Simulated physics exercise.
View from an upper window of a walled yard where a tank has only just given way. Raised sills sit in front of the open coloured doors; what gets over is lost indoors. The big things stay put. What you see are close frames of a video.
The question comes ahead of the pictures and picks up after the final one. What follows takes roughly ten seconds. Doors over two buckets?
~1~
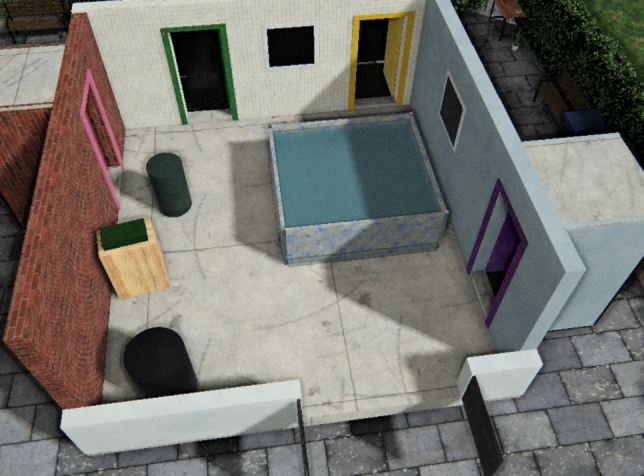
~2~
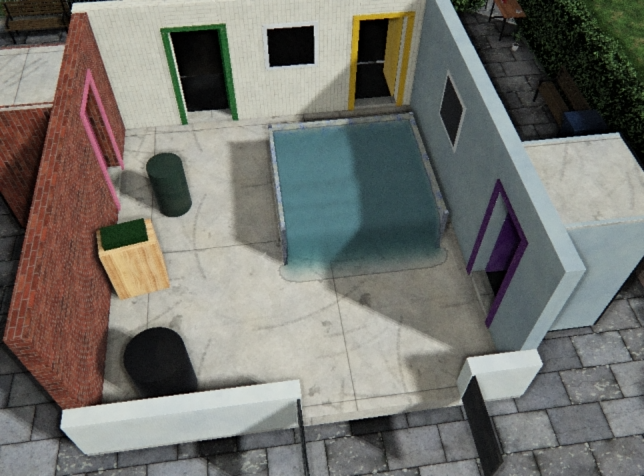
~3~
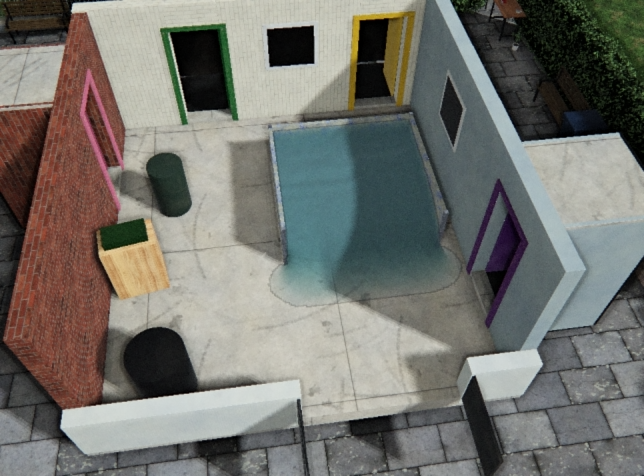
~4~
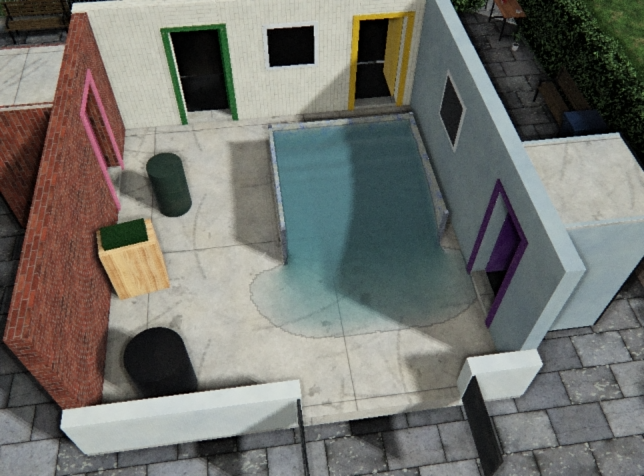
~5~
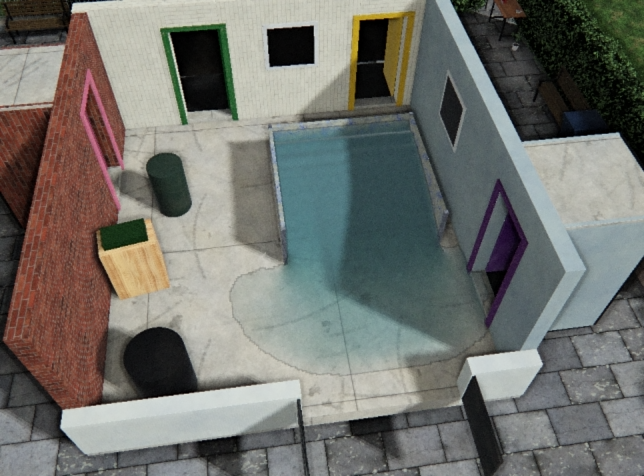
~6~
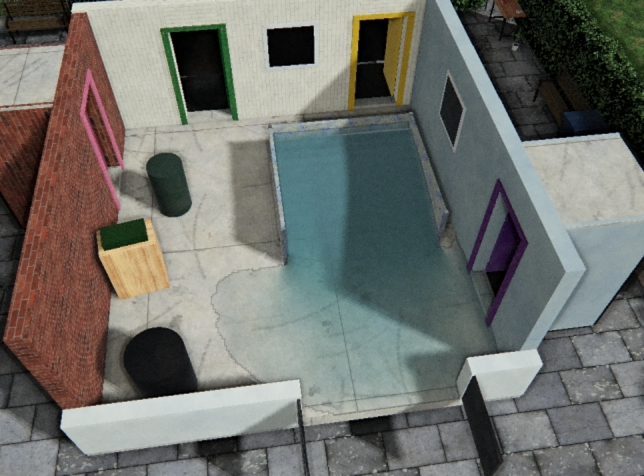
In the end the yellow door is not overrun past two buckets. The pink door is not overrun past two buckets. The green door is not overrun past two buckets. The purple door is overrun past two buckets.
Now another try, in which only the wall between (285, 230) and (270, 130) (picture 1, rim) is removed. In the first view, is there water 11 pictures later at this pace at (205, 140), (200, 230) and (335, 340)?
The first spot is soaked, the second soaked and the third spared.
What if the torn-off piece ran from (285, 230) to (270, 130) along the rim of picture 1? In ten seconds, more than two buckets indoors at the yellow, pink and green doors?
I reckon the yellow door gets too much, the pink door gets too much too, and the green door gets too much.
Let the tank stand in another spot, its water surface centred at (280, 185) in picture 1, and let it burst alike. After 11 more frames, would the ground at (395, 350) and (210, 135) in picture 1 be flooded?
Submerged and unflooded.
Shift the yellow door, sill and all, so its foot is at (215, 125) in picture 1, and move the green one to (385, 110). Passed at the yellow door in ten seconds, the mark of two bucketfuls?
Result - yellow: Remains below the limit.
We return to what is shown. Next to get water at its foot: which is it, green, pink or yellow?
I'd say it's the pink-painted one.
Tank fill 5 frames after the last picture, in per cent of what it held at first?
Around 54 percent.
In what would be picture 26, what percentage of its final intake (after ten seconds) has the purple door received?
Result: 70 % of the ten-second total.
A moment on, water covers 40 % of the floor; the yellow door not reached, the pink door not reached, the green door not reached, the purple door under two buckets in.
Next, water covers 40 % of the floor; the yellow door not reached, the pink door not reached, the green door not reached, the purple door over two buckets in.
Then, water covers 50 % of the floor; the yellow door not reached, the pink door not reached, the green door not reached, the purple door far over two buckets in.
Later, water covers 75 % of the floor; the yellow door not reached, the pink door wet at the sill, nothing in, the green door not reached, the purple door far over two buckets in.
In the end, water covers 95 % of the floor; the yellow door wet at the sill, nothing in, the pink door wet at the sill, nothing in, the green door wet at the sill, nothing in, the purple door far over two buckets in.
